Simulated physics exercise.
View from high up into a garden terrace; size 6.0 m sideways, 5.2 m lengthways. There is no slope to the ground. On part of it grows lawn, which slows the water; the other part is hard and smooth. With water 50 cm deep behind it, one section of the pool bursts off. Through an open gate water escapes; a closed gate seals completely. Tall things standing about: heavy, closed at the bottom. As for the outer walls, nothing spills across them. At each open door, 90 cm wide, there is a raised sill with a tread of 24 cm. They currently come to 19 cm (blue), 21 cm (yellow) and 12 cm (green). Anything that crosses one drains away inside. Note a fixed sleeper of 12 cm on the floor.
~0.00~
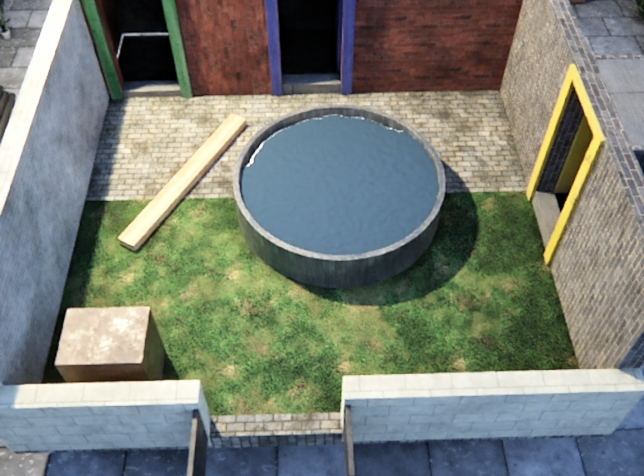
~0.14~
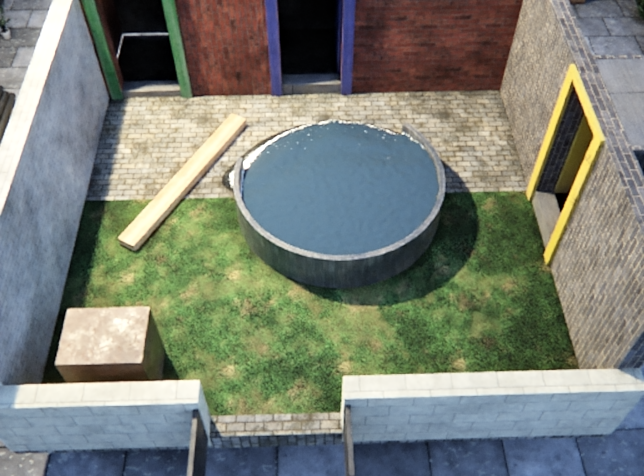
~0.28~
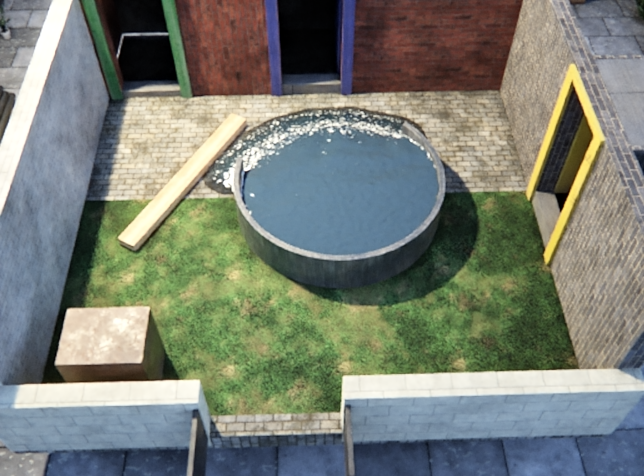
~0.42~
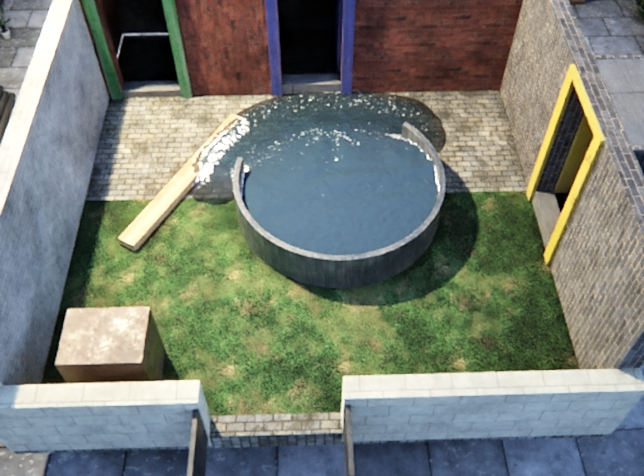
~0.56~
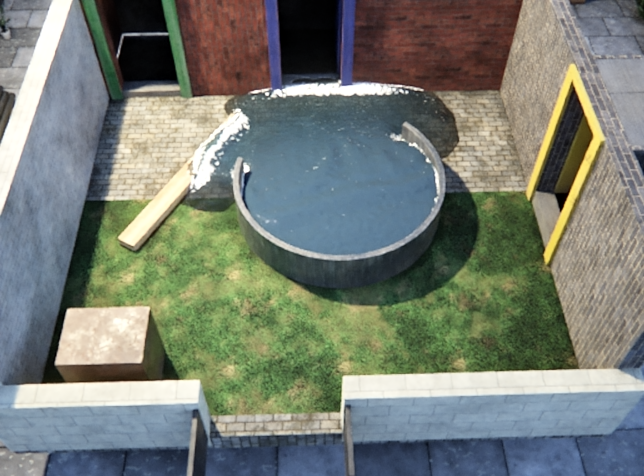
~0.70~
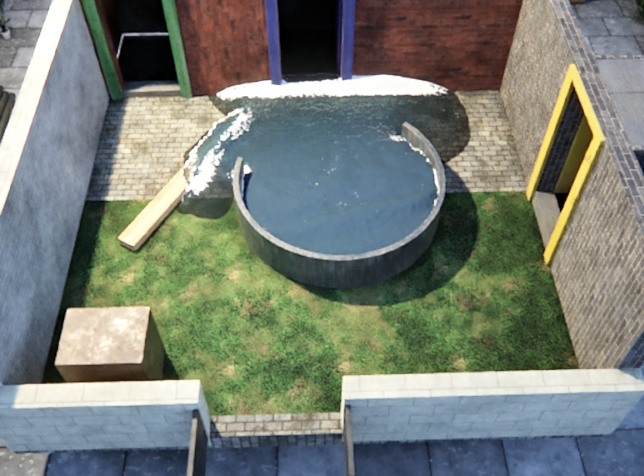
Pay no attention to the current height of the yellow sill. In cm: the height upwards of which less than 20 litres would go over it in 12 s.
5.5 cm.
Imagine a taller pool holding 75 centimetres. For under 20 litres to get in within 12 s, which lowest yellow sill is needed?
8.5 cm.
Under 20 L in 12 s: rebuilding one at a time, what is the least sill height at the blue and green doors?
You'd want about 30 centimetres at blue and about 16 centimetres at green.
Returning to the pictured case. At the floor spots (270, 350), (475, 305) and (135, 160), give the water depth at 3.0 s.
Approx. 0 / 0 / 15 cm.
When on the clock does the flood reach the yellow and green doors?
Yellow at 2.4 s, green at 1.1 s.
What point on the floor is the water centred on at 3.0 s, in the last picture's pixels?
(306, 159).
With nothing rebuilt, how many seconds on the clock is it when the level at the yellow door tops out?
Peak time: Around 11.5 s.
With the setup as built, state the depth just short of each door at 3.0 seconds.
Blue door 24 cm, yellow door 7 cm, green door 16 cm.
After 1.4 s water covers 30 % of the floor, deepest (40 cm) near (287, 108); it has not reached the yellow door.
After 3.0 s water covers 55 % of the floor, deepest (29 cm) near (109, 104); 7 cm at the yellow door, 0 litres in over its 21 cm sill.
After 12.0 s water covers 95 % of the floor, deepest (10 cm) near (520, 406); 9 cm at the yellow door, 0 litres in over its 21 cm sill.
At the yellow door as built, the water arrived by 2.5 s and peaked near 9 cm at 11.6 s.
With a sill of 4.5 cm, 35 litres would have come in within the 12 s; with 6.5 cm, 8 litres. So under 20 litres takes about 5.5 cm.
